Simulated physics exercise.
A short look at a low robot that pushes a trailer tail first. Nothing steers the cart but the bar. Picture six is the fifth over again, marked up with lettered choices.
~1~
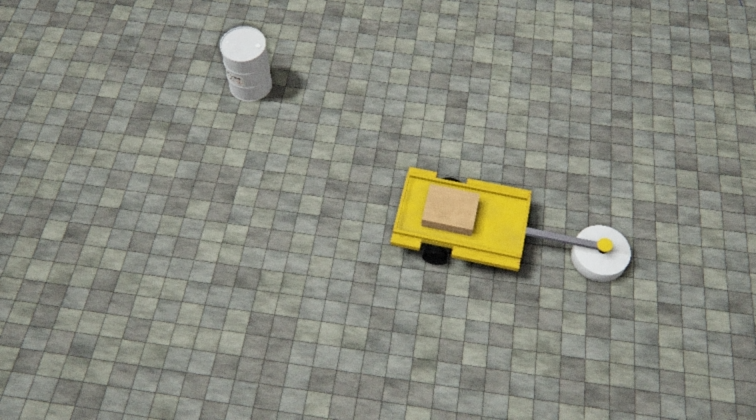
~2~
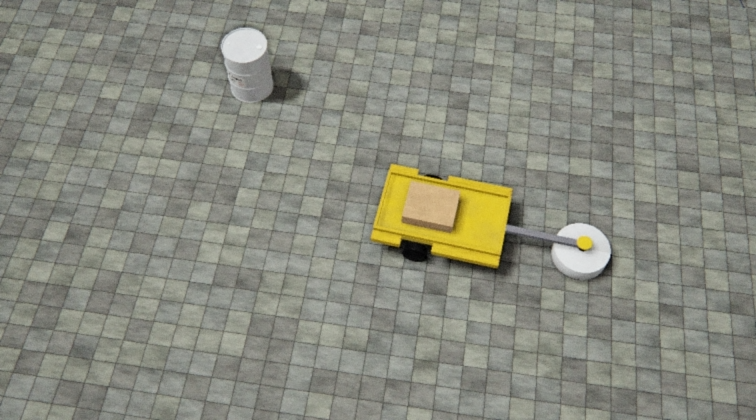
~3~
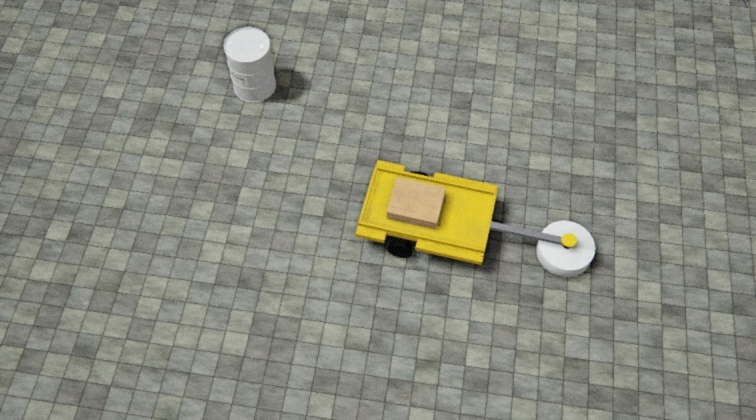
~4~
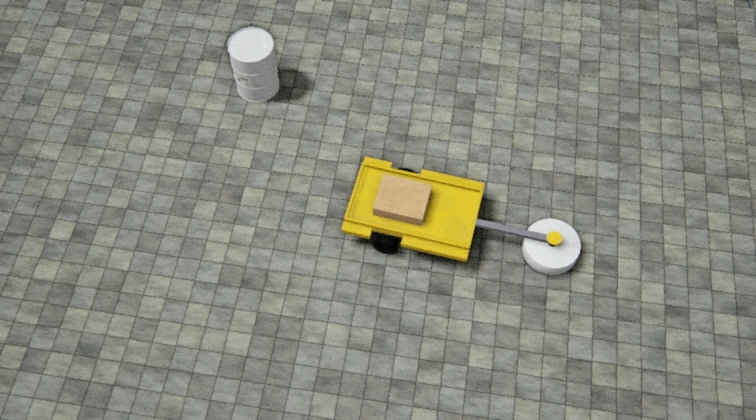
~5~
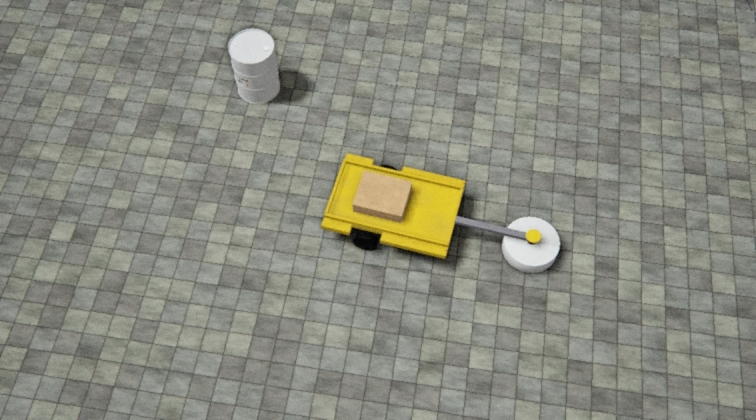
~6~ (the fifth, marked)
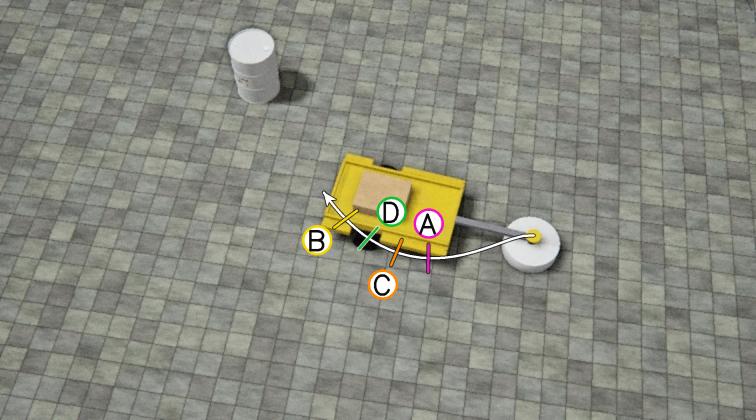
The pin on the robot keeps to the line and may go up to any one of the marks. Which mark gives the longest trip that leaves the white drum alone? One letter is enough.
No farther than D.
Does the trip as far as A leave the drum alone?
Yes.
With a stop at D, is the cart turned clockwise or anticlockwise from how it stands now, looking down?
Clockwise.
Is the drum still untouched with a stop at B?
No.
On the marked copy, A at (428, 258); B at (346, 219); C at (397, 252); D at (369, 238); the route from (534, 235) via (410, 256) to (324, 192).
With D. Early on, robot (476, 258), cart (351, 192).
Further on, robot (417, 264), cart (314, 174).
At the end, robot (369, 245), cart (283, 147); nothing has been touched.
As for the rest, A is safe but short; B is too far, the drum has been hit; C is safe but short.
